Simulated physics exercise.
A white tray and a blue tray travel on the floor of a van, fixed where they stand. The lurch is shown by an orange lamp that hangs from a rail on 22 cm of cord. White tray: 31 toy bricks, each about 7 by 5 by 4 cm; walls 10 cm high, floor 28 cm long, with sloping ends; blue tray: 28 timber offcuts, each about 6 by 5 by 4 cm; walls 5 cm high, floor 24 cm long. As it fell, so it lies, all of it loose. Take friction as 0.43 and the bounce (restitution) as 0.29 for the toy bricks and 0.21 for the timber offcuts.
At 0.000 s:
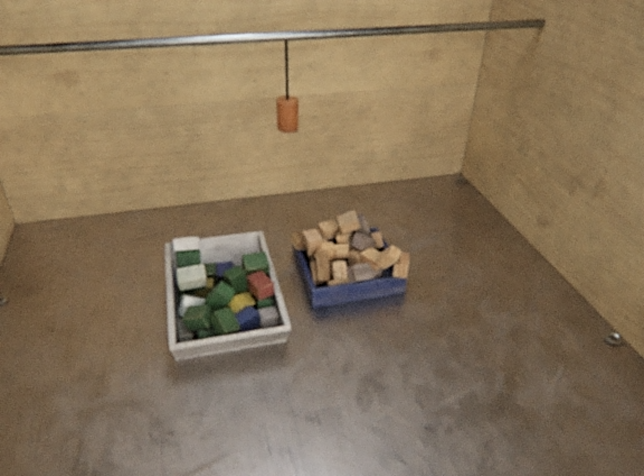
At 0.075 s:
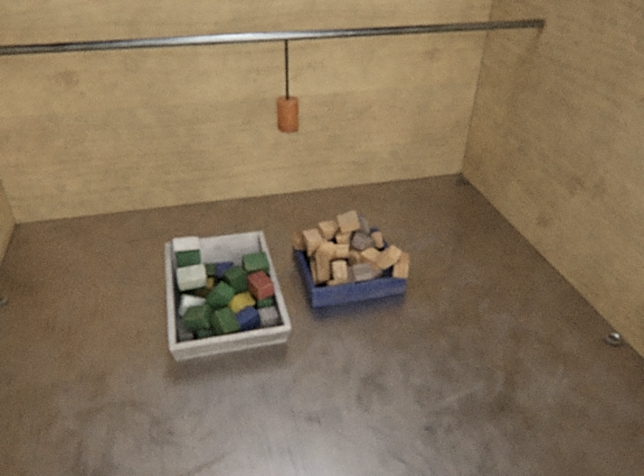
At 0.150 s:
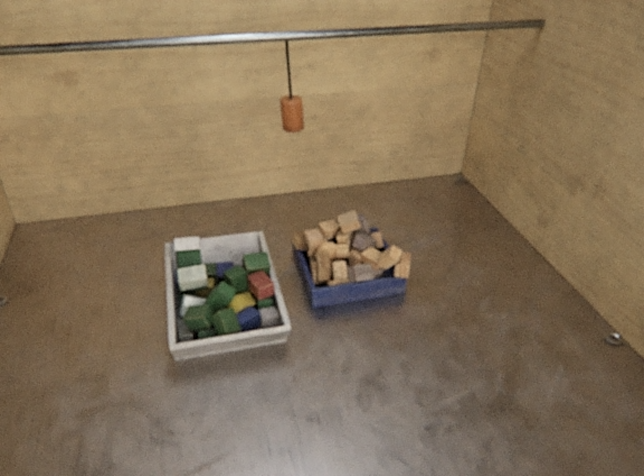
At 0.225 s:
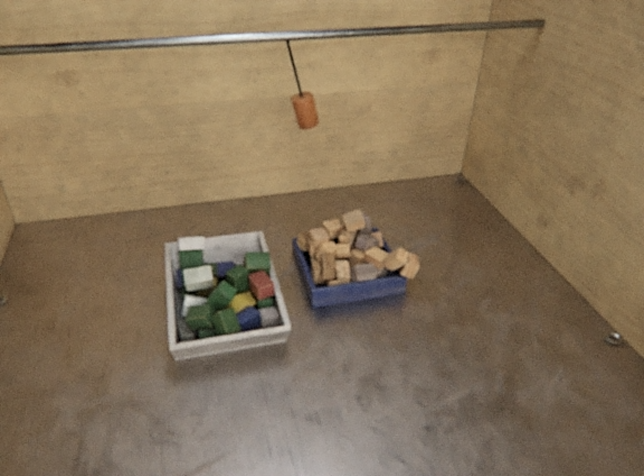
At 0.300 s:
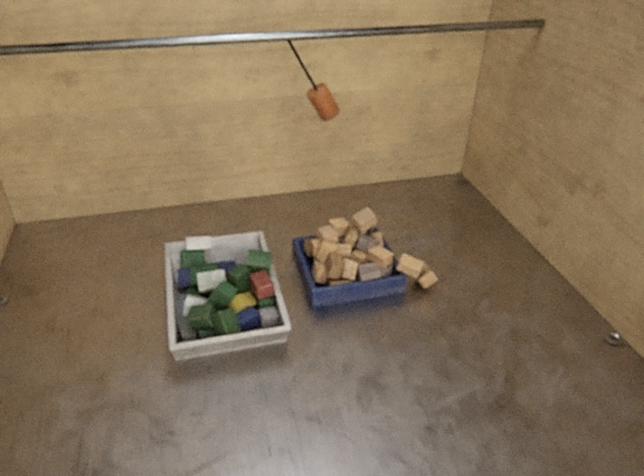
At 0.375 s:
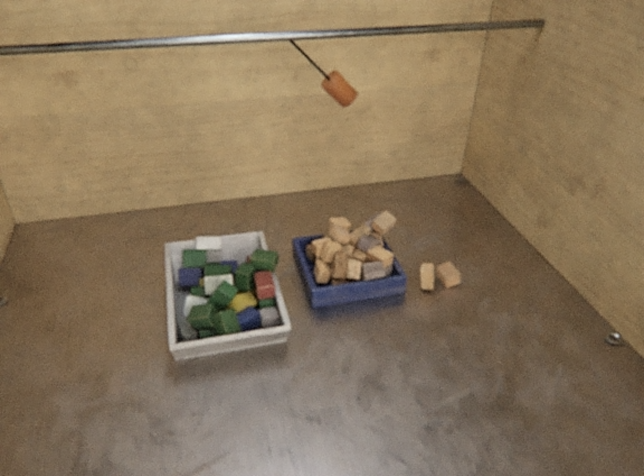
Orange lamp swinging out to the right on its cord as blocks shift in two trays and two leave the blue one.
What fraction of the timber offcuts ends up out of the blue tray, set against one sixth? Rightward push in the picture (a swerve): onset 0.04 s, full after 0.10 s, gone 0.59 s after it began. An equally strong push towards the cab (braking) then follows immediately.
My guess is the share lost is greater than a sixth.
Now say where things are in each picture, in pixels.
In the first frame (places track the rim corner closest to us here), blue tray (313, 288); white tray (172, 344); lamp cord 0° off upright; all still inside.
The second frame shows blue tray (313, 288); lamp cord 0° off upright.
The third frame shows blue tray (313, 288); lamp cord 3° off upright.
The fourth frame shows blue tray (313, 288); lamp cord 14° off upright; 1 out, the lowest offcut at (409, 265).
The fifth frame shows blue tray (313, 288); lamp cord 29° off upright; 2 out, the lowest offcut at (424, 275).
The sixth frame shows blue tray (313, 288); white tray (172, 344); lamp cord 45° off upright; 2 out, the lowest offcut at (448, 275).
After 0.57 s, the white tray is down by 1 of 31 and the blue tray is down by 5 of 28.
After 0.82 s, the white tray is down by 1 of 31 and the blue tray is down by 5 of 28.
After 1.16 s, the white tray is down by 1 of 31 and the blue tray is down by 7 of 28.
When it is over (at 1.60 s), the white tray is down by 1 of 31 and the blue tray is down by 8 of 28. Asked share, 8 of 28, 29 per cent.
